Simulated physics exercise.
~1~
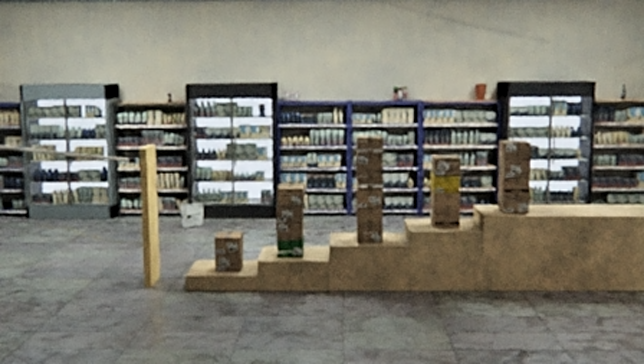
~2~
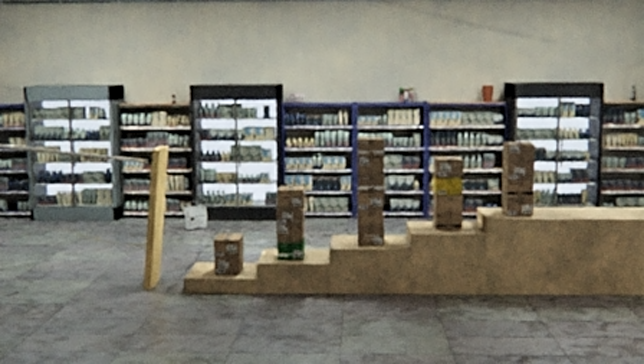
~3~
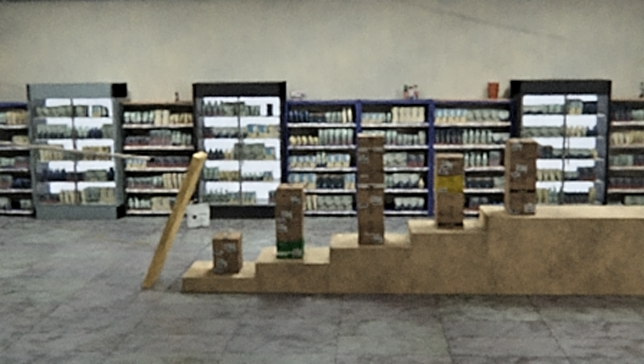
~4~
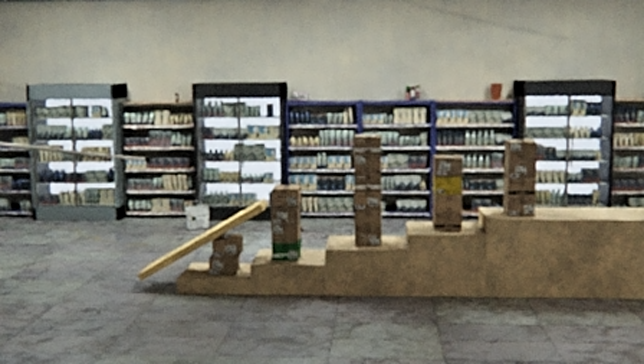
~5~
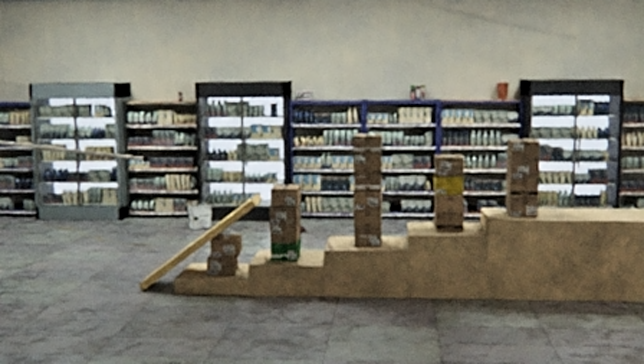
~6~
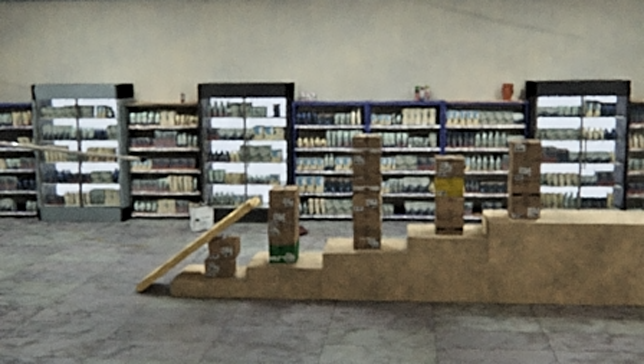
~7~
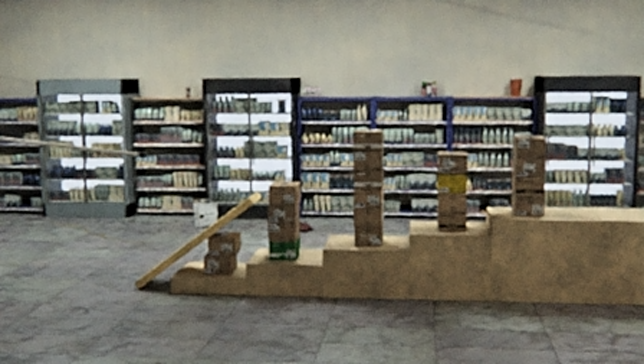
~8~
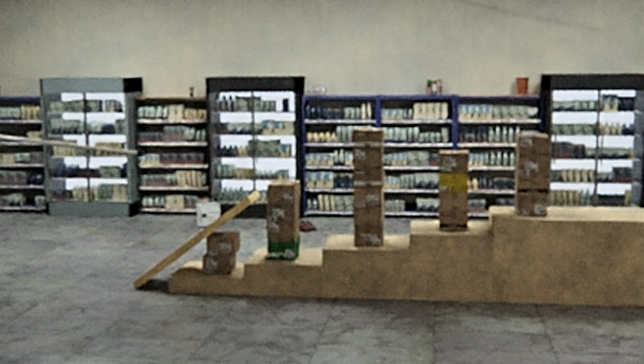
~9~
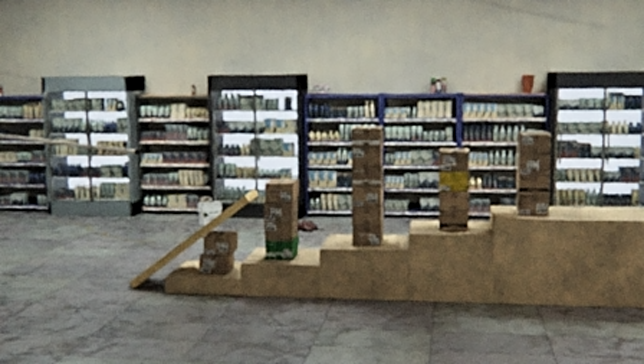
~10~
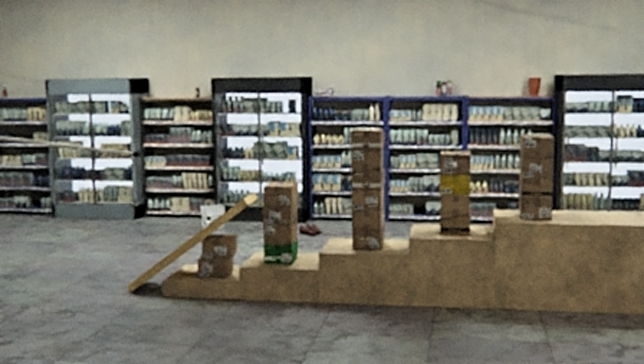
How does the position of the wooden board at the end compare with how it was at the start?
At the start the board stood upright on the floor, and by the end it was leaning at a slant to the right, over the lowest step.
